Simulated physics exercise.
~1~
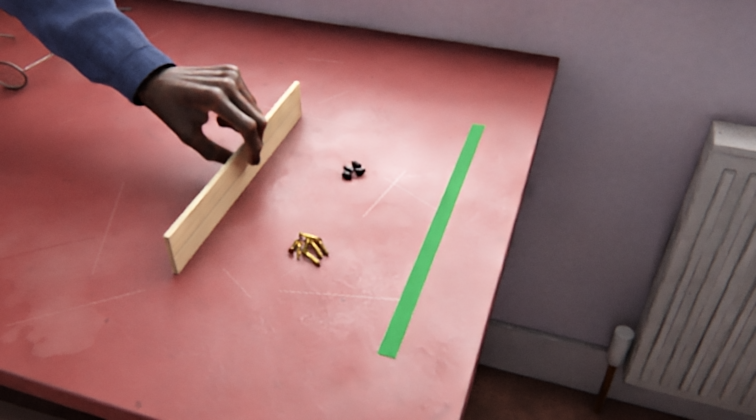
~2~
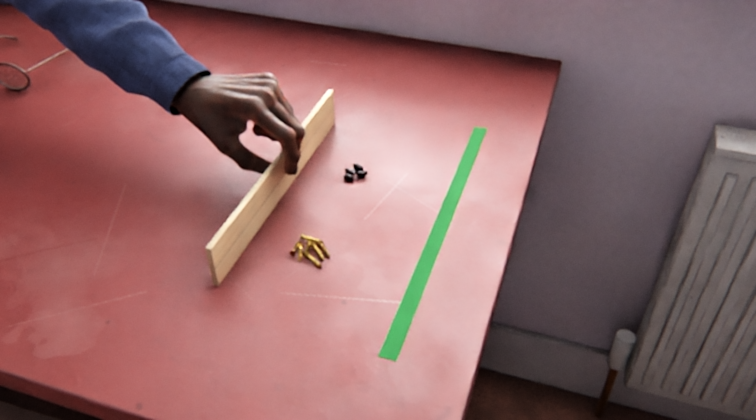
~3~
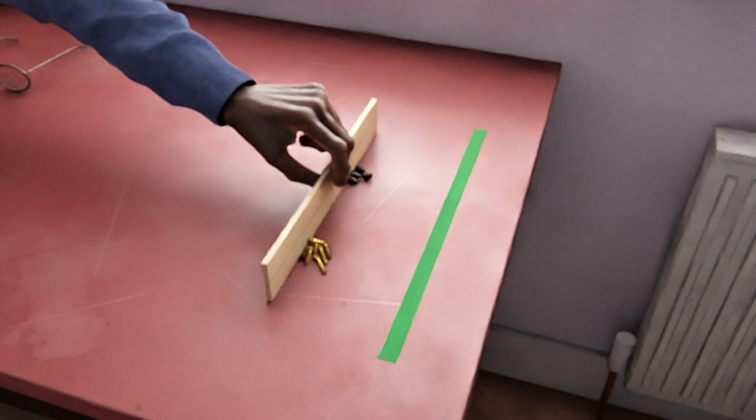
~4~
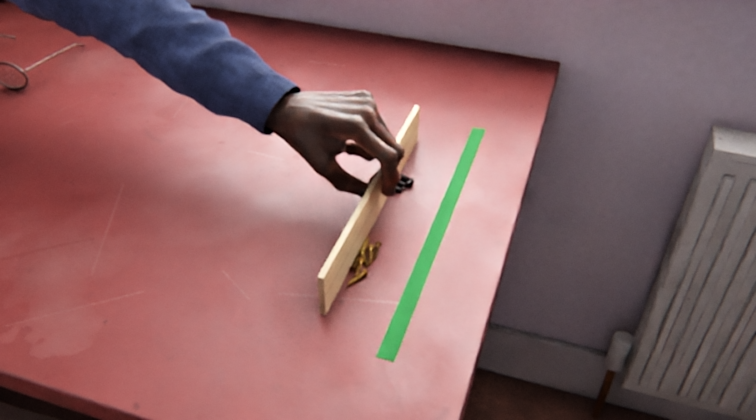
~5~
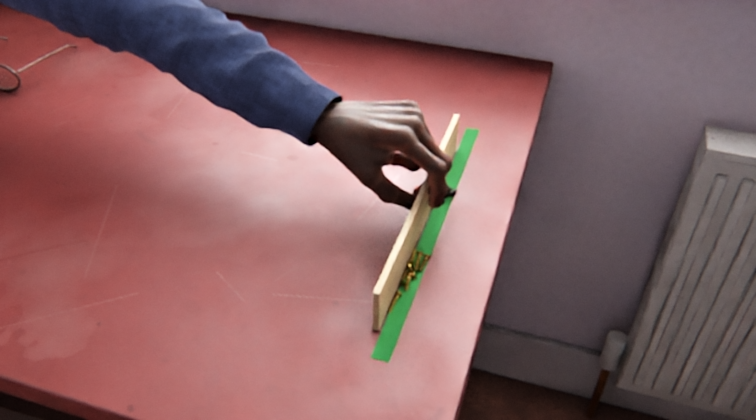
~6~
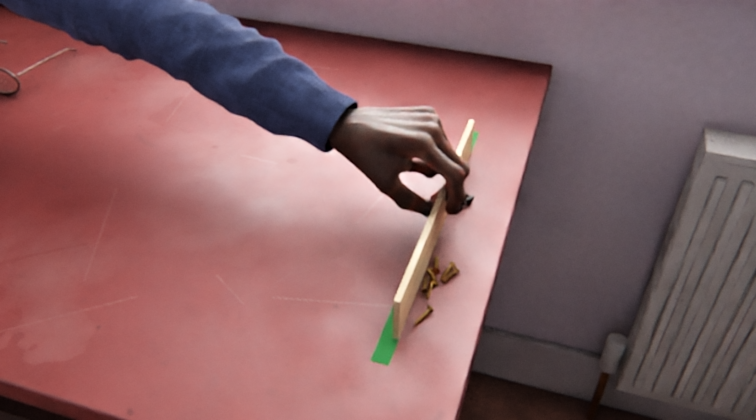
A hand pushed an upright strip of wood rightward across a red table, sweeping up a small black cluster and some brass-coloured pieces, until it stopped at the green tape with both lots still on the table, short of the edge.
